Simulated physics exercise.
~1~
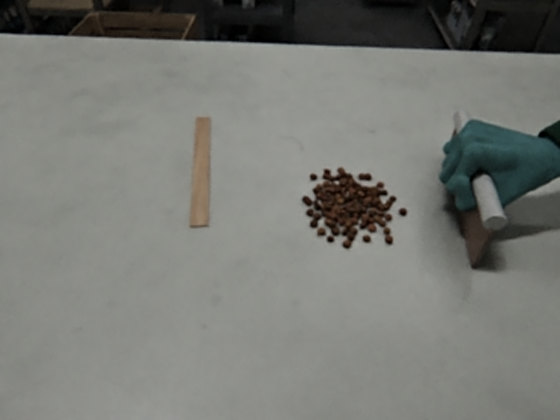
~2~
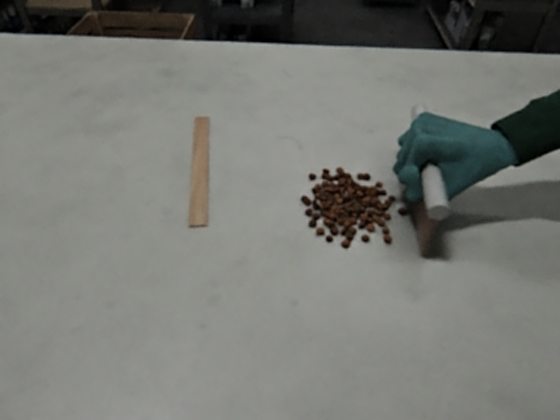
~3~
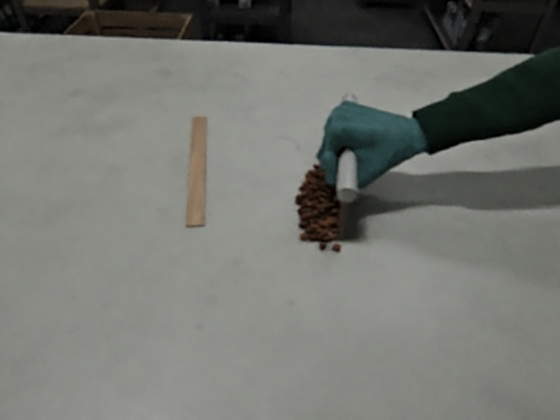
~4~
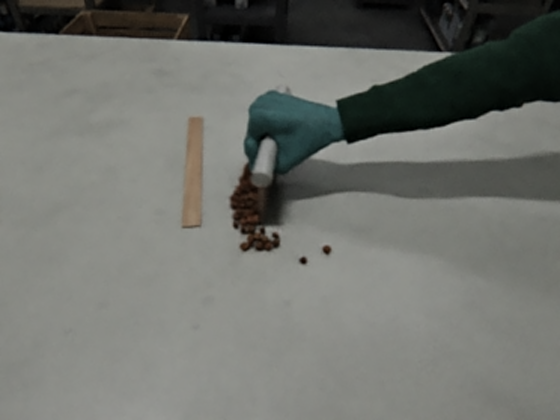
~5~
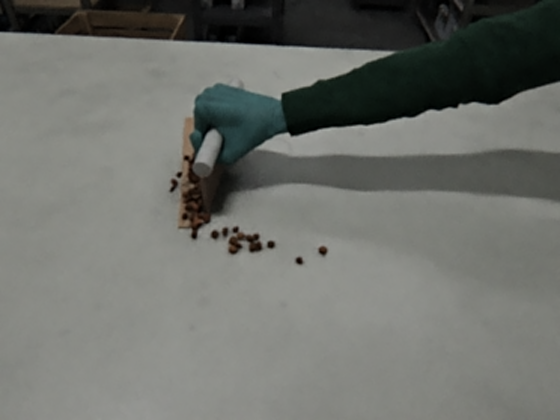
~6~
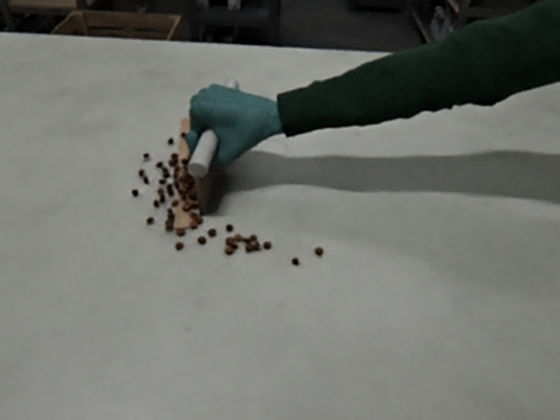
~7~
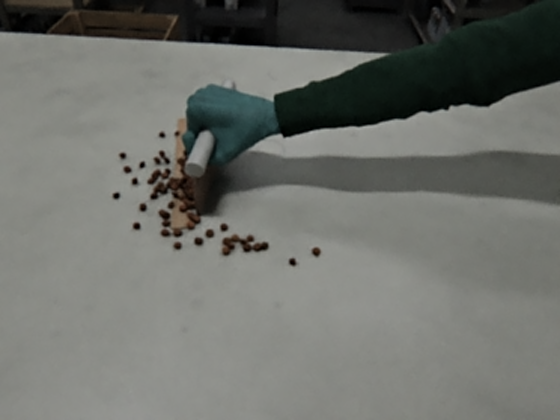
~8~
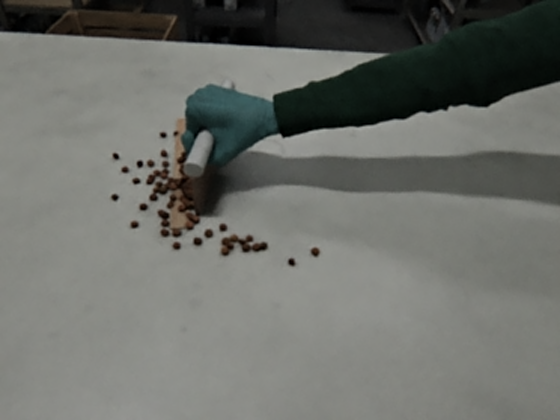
The video shows a gloved hand sliding a scraper leftwards across a pale table, pushing a pile of small brown pieces towards a thin wooden strip. Some pieces trail behind while others scatter over and past the strip, and the scraper stops there with pieces spread around it.
